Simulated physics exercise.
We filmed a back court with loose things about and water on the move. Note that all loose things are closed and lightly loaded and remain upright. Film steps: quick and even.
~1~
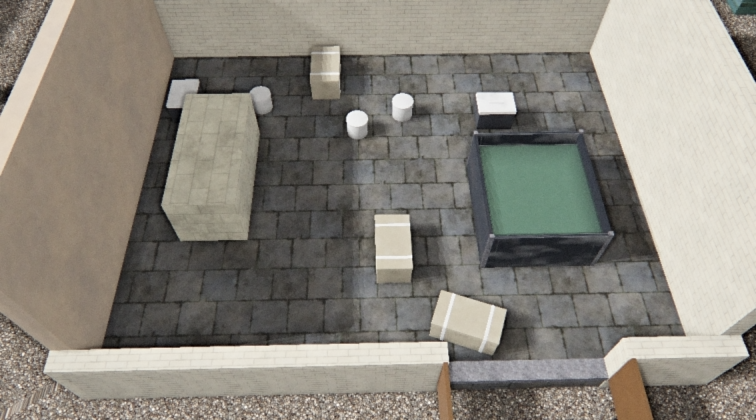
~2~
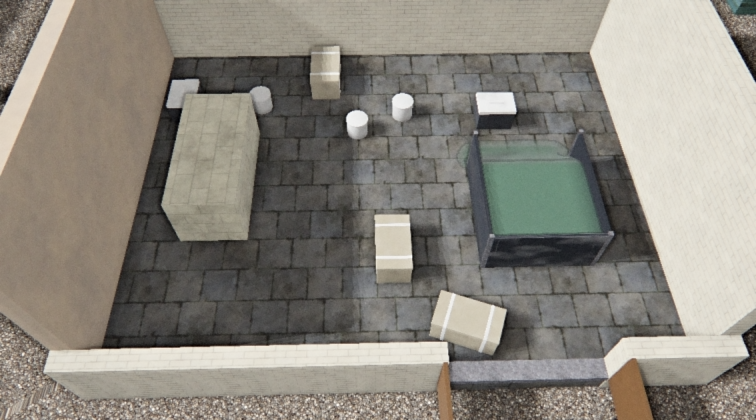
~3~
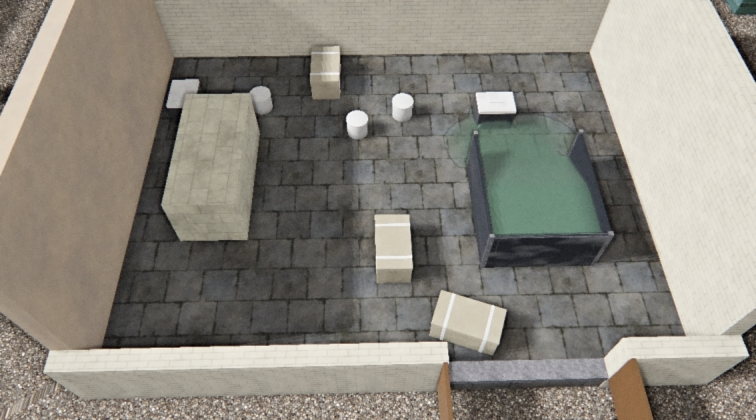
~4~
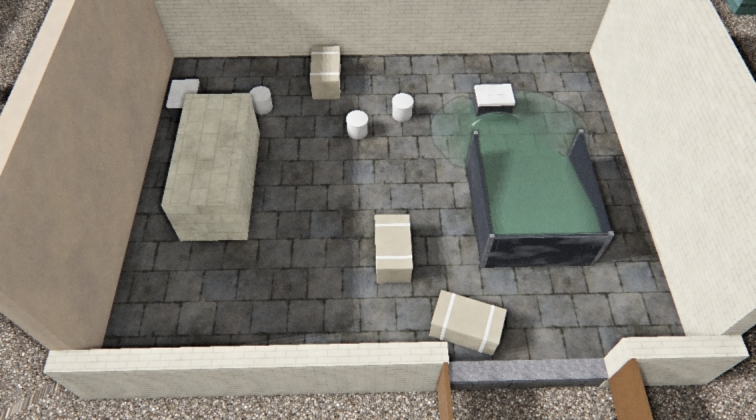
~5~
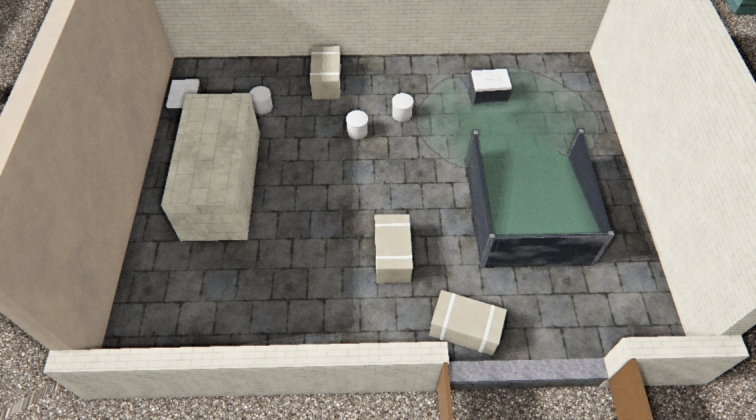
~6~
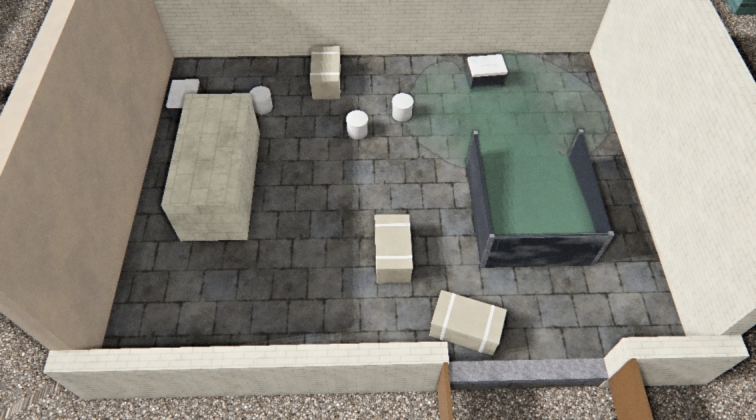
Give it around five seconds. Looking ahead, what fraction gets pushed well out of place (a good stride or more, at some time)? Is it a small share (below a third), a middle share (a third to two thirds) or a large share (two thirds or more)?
A middle share, a third to two thirds.
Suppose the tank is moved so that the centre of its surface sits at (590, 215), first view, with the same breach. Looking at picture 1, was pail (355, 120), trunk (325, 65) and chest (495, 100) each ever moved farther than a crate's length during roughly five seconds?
Item one travelled far enough, item two travelled far enough, item three travelled far enough.
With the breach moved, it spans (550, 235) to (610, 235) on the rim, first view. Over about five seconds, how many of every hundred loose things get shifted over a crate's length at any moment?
My estimate is some 0 per cent of them.
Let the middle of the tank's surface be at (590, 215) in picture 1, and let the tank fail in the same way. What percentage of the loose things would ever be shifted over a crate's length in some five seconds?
Roughly 60 per cent.
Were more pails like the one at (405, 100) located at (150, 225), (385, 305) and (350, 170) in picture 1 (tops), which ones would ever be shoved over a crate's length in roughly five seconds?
Here's the rundown: Never gets far, never gets far, and finally never gets far.
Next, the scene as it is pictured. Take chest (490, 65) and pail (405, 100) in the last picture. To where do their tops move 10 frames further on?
Roughly (453, 36) for the first, roughly (352, 88) for the second.
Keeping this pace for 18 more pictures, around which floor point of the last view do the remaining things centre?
I'd put it at roughly (325, 152).
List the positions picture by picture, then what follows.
The first picture shows a chest at (496, 102) rests on the ground; a pail at (403, 101), on the bottom; 0 of 8 have shifted.
The second picture shows a chest at (496, 102) rests on the ground; a pail at (403, 101) rests on the ground; 0 of 8 have shifted.
The third picture shows a chest at (496, 102) rests on the ground; a pail at (403, 101), on the bottom; 0 of 8 have shifted.
The fourth picture shows a chest at (495, 94), on the bottom, close to its start; a pail at (403, 101), on the bottom; 1 of 8 have shifted.
The fifth picture shows a chest at (492, 79) rests on the ground, a stride from its start; a pail at (403, 101) rests on the ground; 1 of 8 have shifted.
The sixth picture shows a chest at (488, 64), on the bottom, a stride from its start; a pail at (403, 101) rests on the ground; 1 of 8 have shifted.
A moment on, 1 of 8 are well off their spots; 0 afloat.
Next, 2 of 8 are well off their spots; 1 afloat.
Later, 3 of 8 are well off their spots; 1 afloat.
In the end, 5 of 8 are well off their spots, and 5 have been at some point; 1 afloat.
